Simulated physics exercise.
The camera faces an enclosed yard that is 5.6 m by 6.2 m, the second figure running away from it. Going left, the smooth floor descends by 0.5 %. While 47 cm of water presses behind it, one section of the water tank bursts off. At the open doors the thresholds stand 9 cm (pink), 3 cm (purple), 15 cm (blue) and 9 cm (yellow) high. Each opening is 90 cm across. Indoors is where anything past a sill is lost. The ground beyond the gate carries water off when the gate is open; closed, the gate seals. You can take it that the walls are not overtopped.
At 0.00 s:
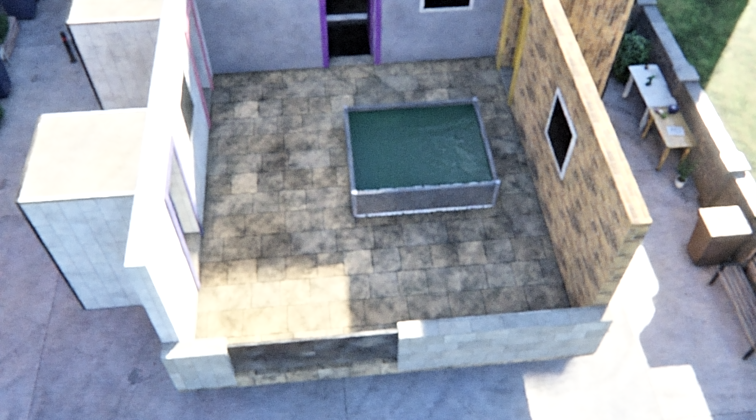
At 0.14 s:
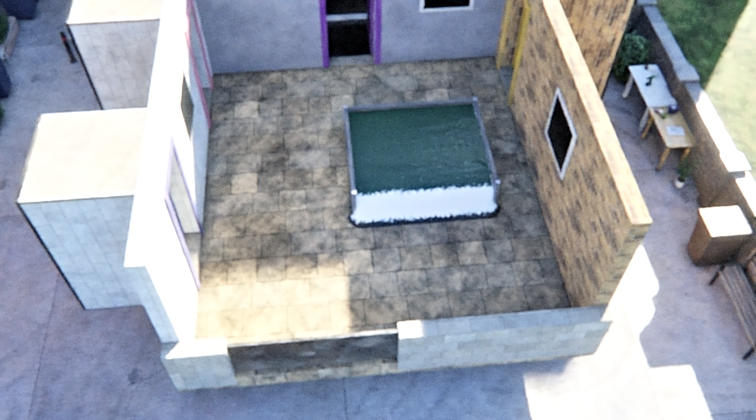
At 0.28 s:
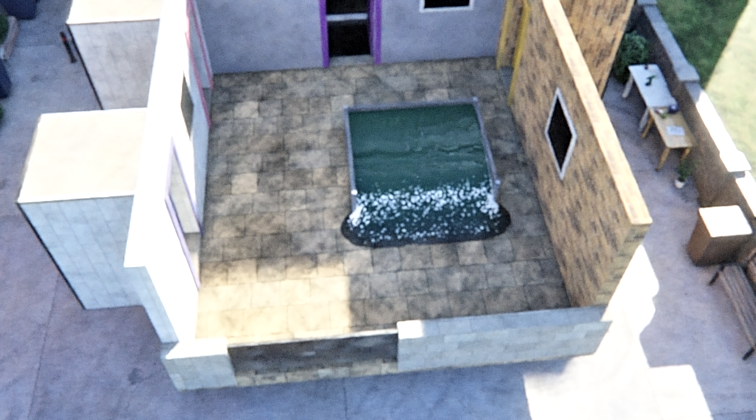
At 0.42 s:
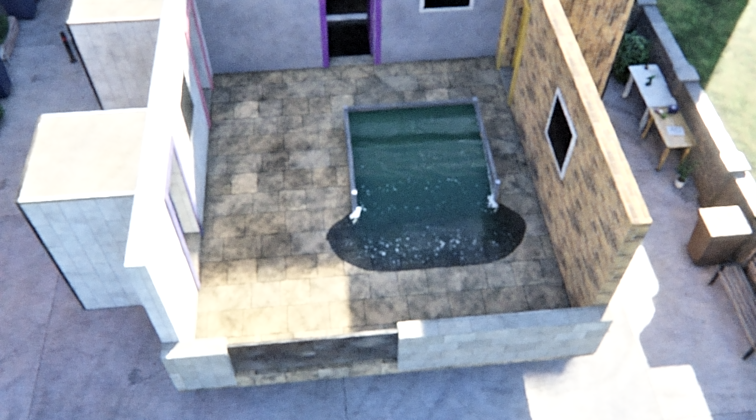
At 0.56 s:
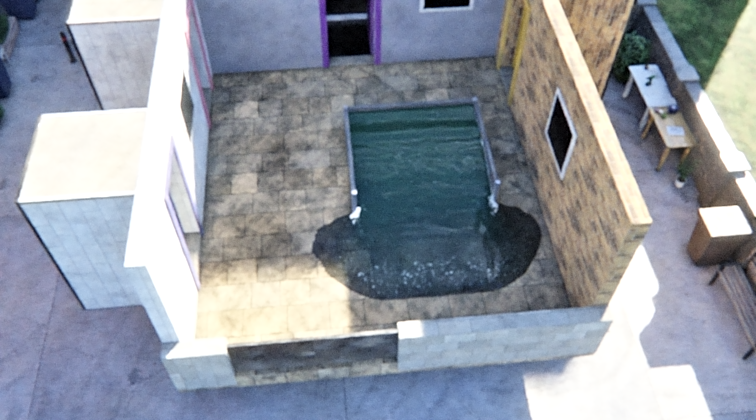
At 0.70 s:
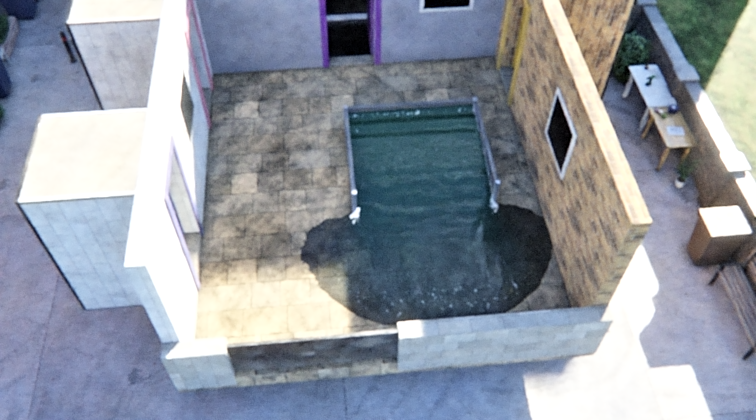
Green water in a rectangular tank breaks through its near side in a white, foaming edge, seen from high above a walled yard paved with brownish tiles. A purple-framed doorway stands at the back, white block walls rise on the left, and a tan brick wall with a diamond-like window is at right. The dark pool spreads forward and sideways across the tiles, while the camera stays still.
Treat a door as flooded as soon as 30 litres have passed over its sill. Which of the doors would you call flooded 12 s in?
I would call the pink door not flooded; I would call the purple door flooded; I would call the blue door not flooded; I would call the yellow door not flooded.
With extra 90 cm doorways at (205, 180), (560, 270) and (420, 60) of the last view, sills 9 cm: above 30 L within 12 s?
The first one doesn't reach it, the second one exceeds it, and the third one doesn't reach it.
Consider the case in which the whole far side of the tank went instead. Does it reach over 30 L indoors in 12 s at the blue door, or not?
Note: Blue door, short of the limit.
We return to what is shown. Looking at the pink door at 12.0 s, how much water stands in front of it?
I'd put it at around 10.5 cm deep.
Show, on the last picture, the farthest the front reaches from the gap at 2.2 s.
Point: Roughly (194, 365) in the last view.
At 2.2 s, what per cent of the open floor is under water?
35 %.
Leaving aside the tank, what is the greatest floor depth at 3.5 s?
It gets to some 28 cm.
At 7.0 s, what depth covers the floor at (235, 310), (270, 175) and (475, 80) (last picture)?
First spot near 12 cm, second near 4 cm, third near 6 cm.
After 1.4 s water covers 30 % of the floor and is deepest (30 cm) near (433, 344); pink door not reached, purple door not reached, blue door not reached, yellow door not reached.
After 2.2 s water covers 35 % of the floor and is deepest (34 cm) near (567, 332); pink door not reached, purple door not reached, blue door not reached, yellow door not reached.
After 3.5 s water covers 45 % of the floor and is deepest (28 cm) near (194, 365); pink door not reached, purple door not reached, blue door 10 cm at the sill, 0 L in, yellow door not reached.
After 7.0 s water covers 90 % of the floor and is deepest (14 cm) near (497, 64); pink door 5 cm at the sill, 0 L in, purple door 4 cm at the sill, 0 L in, blue door 12 cm at the sill, 0 L in, yellow door 5 cm at the sill, 0 L in.
After 12.0 s water covers 100 % of the floor and is deepest (12 cm) near (208, 158); pink door 11 cm at the sill, 5 L in, purple door 7 cm at the sill, 74 L in, blue door 6 cm at the sill, 0 L in, yellow door 8 cm at the sill, 0 L in.
